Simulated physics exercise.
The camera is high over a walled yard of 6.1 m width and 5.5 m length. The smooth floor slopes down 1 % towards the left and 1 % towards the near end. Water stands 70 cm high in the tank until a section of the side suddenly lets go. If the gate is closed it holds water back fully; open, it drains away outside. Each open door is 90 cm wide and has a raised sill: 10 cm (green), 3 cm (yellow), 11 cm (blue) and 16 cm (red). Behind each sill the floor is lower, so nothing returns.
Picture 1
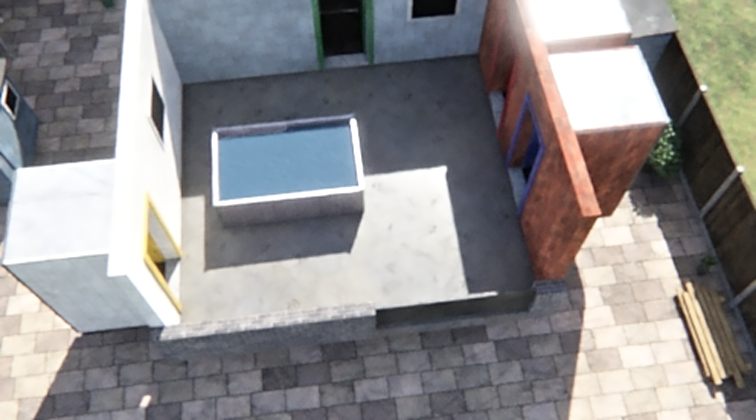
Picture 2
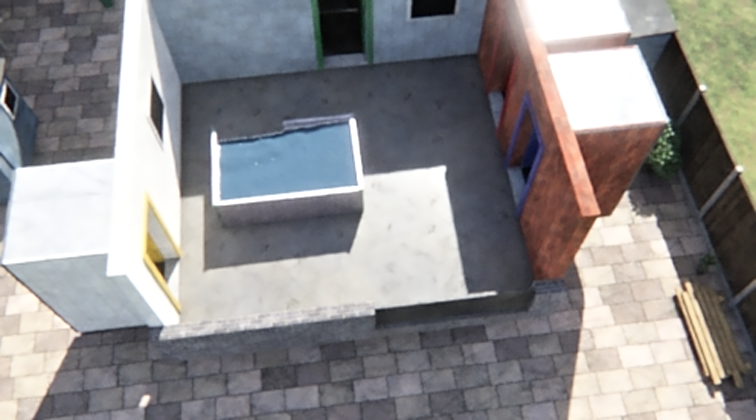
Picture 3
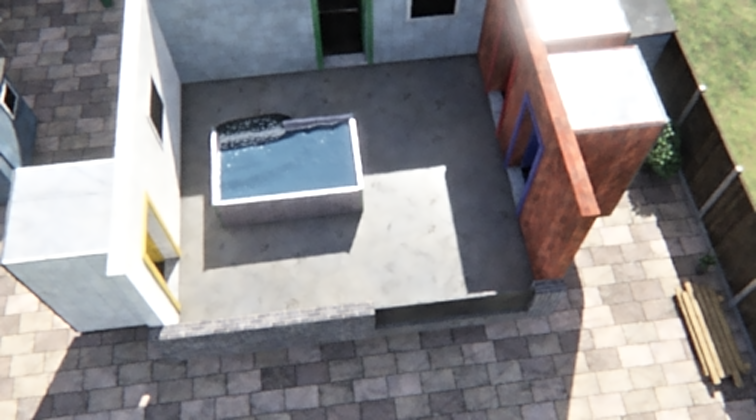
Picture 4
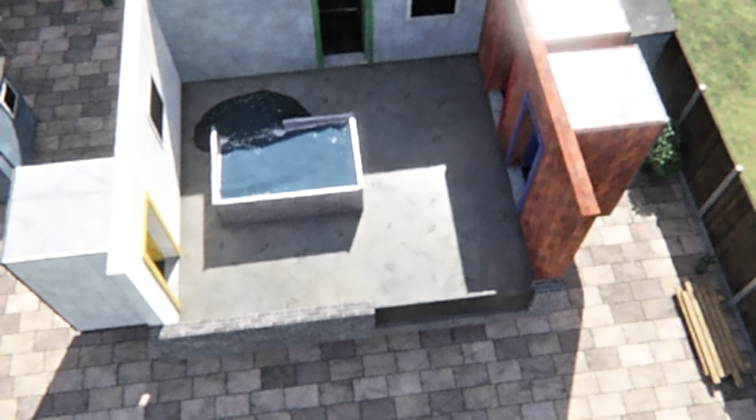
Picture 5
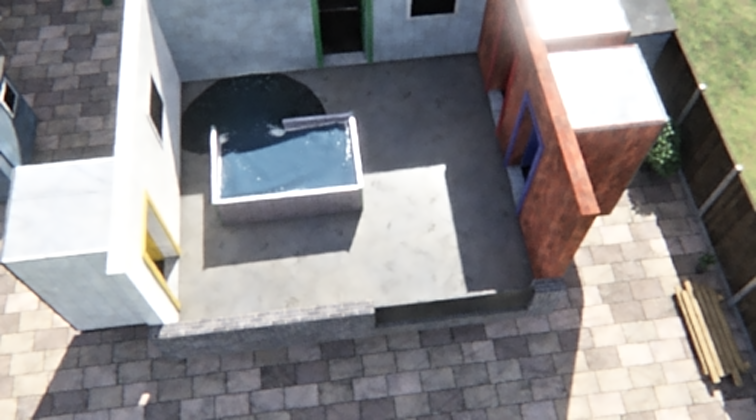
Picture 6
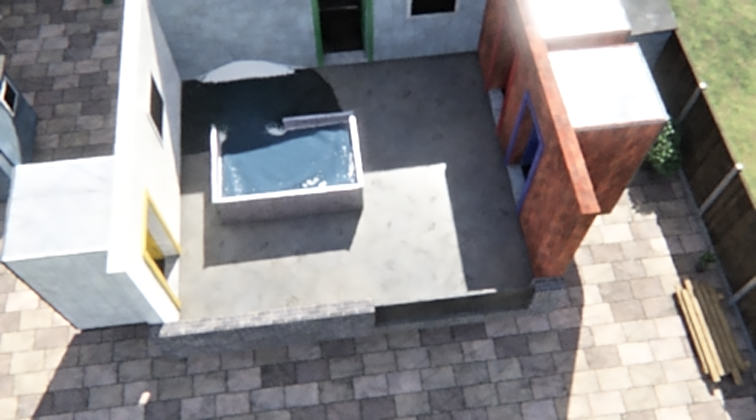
A walled yard with a smooth grey floor, ringed by block paving, is seen from high above by a still camera. A white-rimmed rectangular tank of blue water stands left of centre, between a white wall with a yellow-framed opening and a red brick wall, with a green-framed doorway behind. The tank's far side opens at the left, and dark water pours out, spreading across the floor to the back wall.
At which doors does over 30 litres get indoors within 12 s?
The water let in: At the green door it stays under the limit; at the yellow door it passes the limit; at the blue door it stays under the limit; at the red door it keeps below the limit.
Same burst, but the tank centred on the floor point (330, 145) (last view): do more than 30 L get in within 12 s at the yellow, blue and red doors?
Then: Yellow over, blue not over, red below.
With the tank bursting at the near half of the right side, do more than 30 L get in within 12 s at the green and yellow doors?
Against that limit: Green under, yellow over.
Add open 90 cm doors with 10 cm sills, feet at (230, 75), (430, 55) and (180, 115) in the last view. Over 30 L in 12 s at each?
In that order: Over, under, past it.
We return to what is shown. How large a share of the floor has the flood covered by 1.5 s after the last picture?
About 30 per cent.
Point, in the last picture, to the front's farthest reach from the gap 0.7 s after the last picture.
At about (384, 61).
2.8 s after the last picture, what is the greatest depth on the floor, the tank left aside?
About 30 cm.
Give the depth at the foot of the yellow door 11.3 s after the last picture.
About 12.0 cm.
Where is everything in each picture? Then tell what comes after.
In the first frame, the tank at (287, 161) is whole and still, 70 cm deep.
In the second frame, the front is at a hidden place, 0.7 m from the gap on the tank's far side; 0.2 m2 of floor is under water; 70 cm left at the back of the tank.
In the third frame, the front is at a hidden place, 0.9 m from the gap on the tank's far side; 0.9 m2 of floor is under water; 70 cm left at the back of the tank.
In the fourth frame, the front is at (266, 94), 1.4 m from the gap on the tank's far side; 2.2 m2 of floor is under water; 68 cm left at the back of the tank.
In the fifth frame, water pours out on the tank's far side and has run 1.9 m, to (232, 78); typically 6 cm deep outside, 60 cm at the tank's back.
In the sixth frame, the front is at (194, 81), 2.2 m from the gap on the tank's far side; 4.6 m2 of floor is under water; 60 cm left at the back of the tank.
Then, 0.7 s after the last picture water covers 15 % of the floor and is deepest (59 cm) near (182, 82); green door 10 cm at the sill, 0 L in, yellow door not reached, blue door not reached, red door not reached.
Then, 1.5 s after the last picture water covers 30 % of the floor and is deepest (40 cm) near (182, 82); green door 9 cm at the sill, 0 L in, yellow door not reached, blue door not reached, red door not reached.
Then, 2.8 s after the last picture water covers 60 % of the floor and is deepest (30 cm) near (182, 82); green door 11 cm at the sill, 1 L in, yellow door 5 cm at the sill, 0 L in, blue door not reached, red door 14 cm at the sill, 0 L in.
Then, 6.3 s after the last picture water covers 90 % of the floor and is deepest (19 cm) near (384, 313); green door 6 cm at the sill, 3 L in, yellow door 6 cm at the sill, 35 L in, blue door 7 cm at the sill, 0 L in, red door 9 cm at the sill, 2 L in.
Then, 11.3 s after the last picture water covers 95 % of the floor and is deepest (18 cm) near (180, 241); green door 9 cm at the sill, 3 L in, yellow door 12 cm at the sill, 110 L in, blue door 6 cm at the sill, 0 L in, red door 5 cm at the sill, 2 L in.
